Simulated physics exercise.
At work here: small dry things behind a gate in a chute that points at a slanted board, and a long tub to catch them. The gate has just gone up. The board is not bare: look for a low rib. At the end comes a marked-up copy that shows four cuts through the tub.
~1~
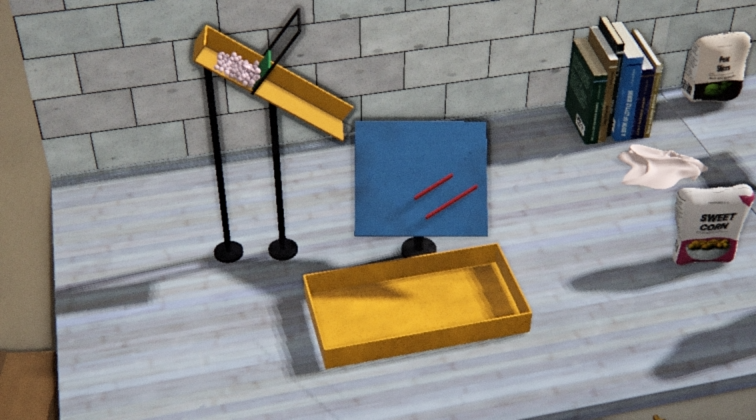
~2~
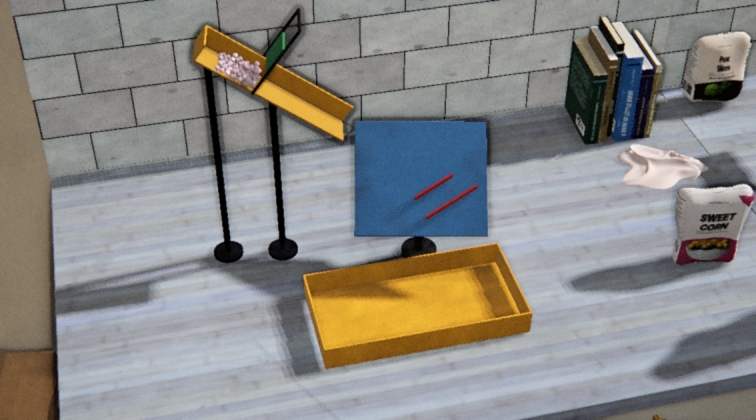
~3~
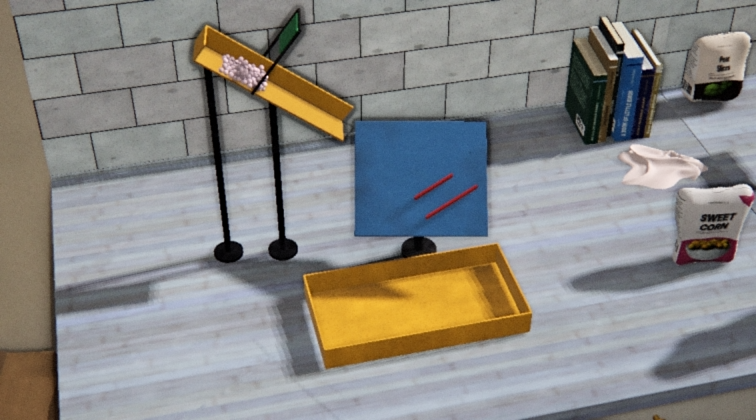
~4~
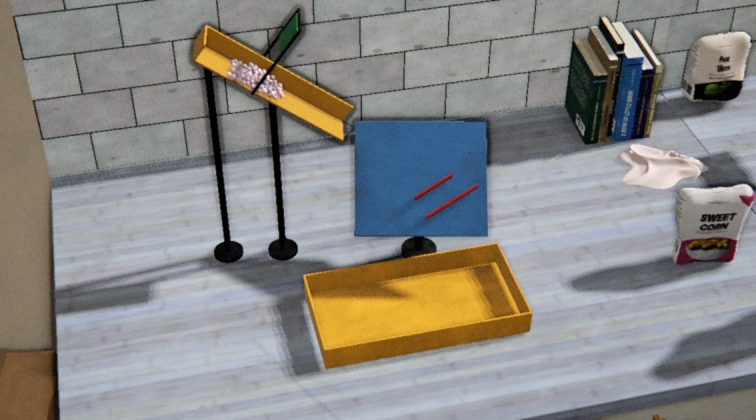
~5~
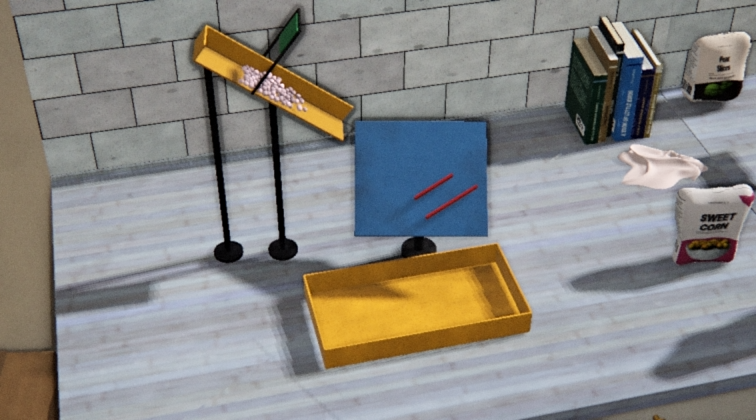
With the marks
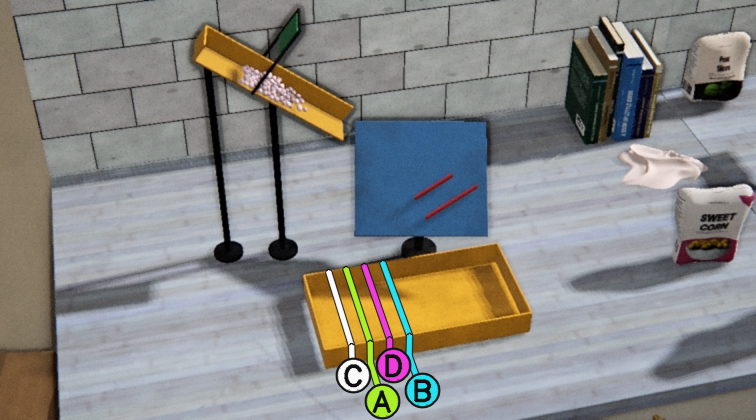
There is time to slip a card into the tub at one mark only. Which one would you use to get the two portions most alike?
Go for B.
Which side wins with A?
The right side.
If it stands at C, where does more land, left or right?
The right side.
On the marked copy, line A crosses the front rim at (369, 342); line B crosses the front rim at (409, 334); line C crosses the front rim at (351, 345); line D crosses the front rim at (389, 338).
For line A, of what is caught, a small part on the left of the divider, nearly all on the right.
For line B, of what is caught, about half on the left of the divider, about half on the right.
For line C, of what is caught, a small part on the left of the divider, most on the right.
For line D, of what is caught, a small part on the left of the divider, nearly all on the right.
